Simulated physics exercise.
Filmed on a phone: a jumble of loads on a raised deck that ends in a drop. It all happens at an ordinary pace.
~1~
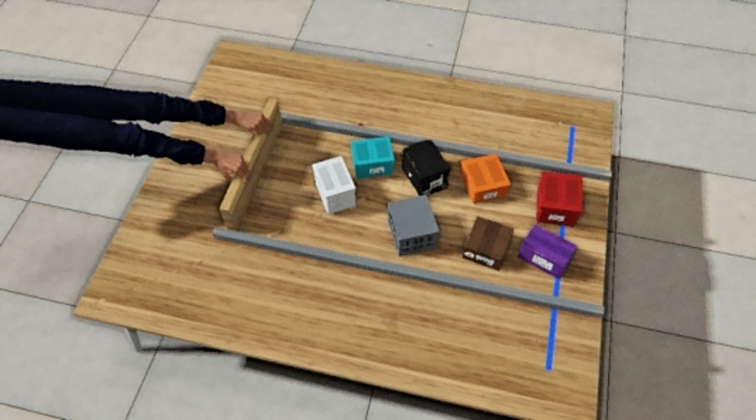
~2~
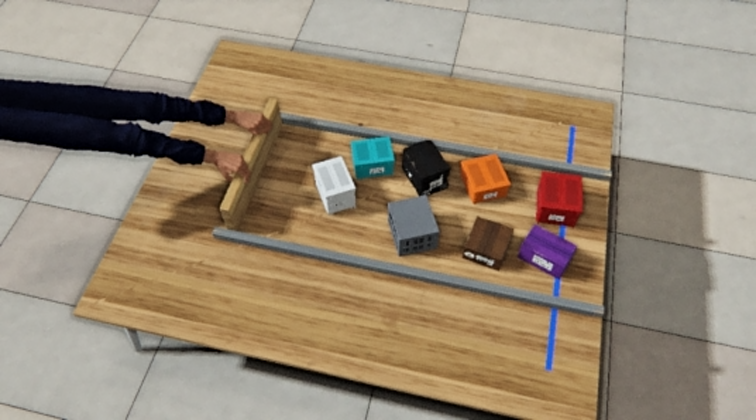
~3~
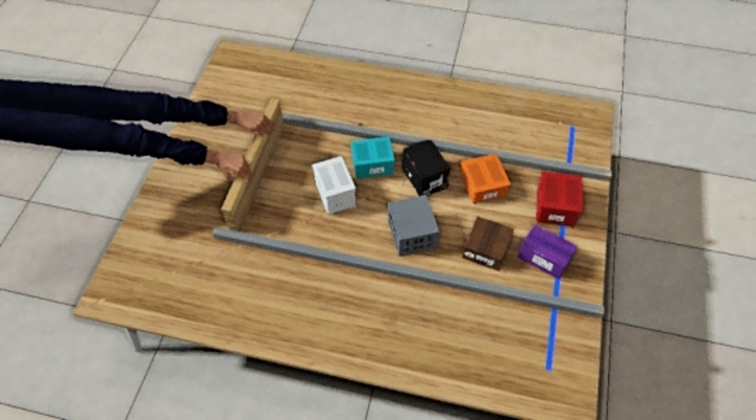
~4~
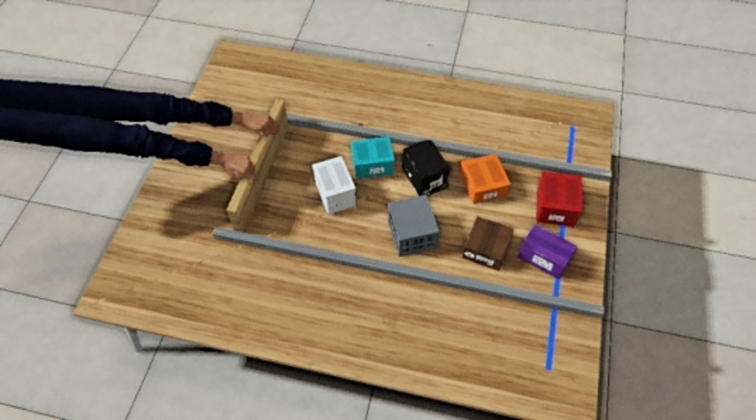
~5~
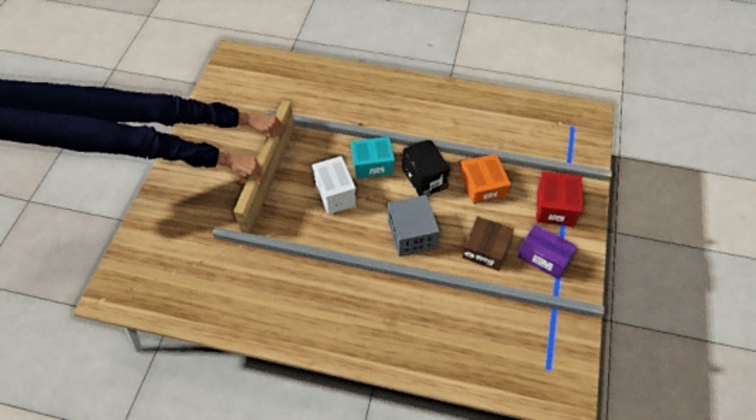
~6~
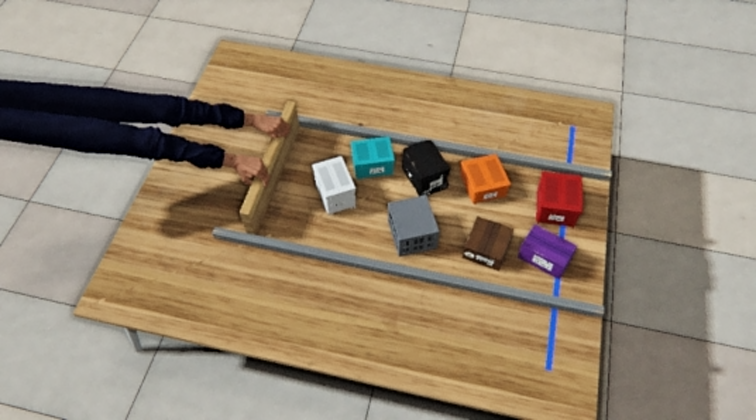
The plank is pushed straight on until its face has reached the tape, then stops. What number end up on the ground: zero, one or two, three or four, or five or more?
As it turns out, the number that fall off is five or more.
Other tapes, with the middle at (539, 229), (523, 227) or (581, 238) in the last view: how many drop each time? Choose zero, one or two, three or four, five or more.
One after another: 3 or 4; three or four; five or over.
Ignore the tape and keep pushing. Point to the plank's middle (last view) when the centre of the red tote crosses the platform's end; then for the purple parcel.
At (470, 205) for the red tote; at (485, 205) for the purple parcel.
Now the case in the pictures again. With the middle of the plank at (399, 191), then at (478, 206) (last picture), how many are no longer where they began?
5 and 8.
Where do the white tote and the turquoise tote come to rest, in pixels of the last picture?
The white tote stops around (581, 231); the turquoise tote around (588, 203).
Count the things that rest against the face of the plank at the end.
It touches 3.
Early on, none off yet; red tote at rest near (559, 200); purple parcel at rest near (547, 252); brown parcel at rest near (488, 243).
Finally, the number that fall off is five or more; lost, black parcel, orange tote, brown parcel, purple parcel and red tote.
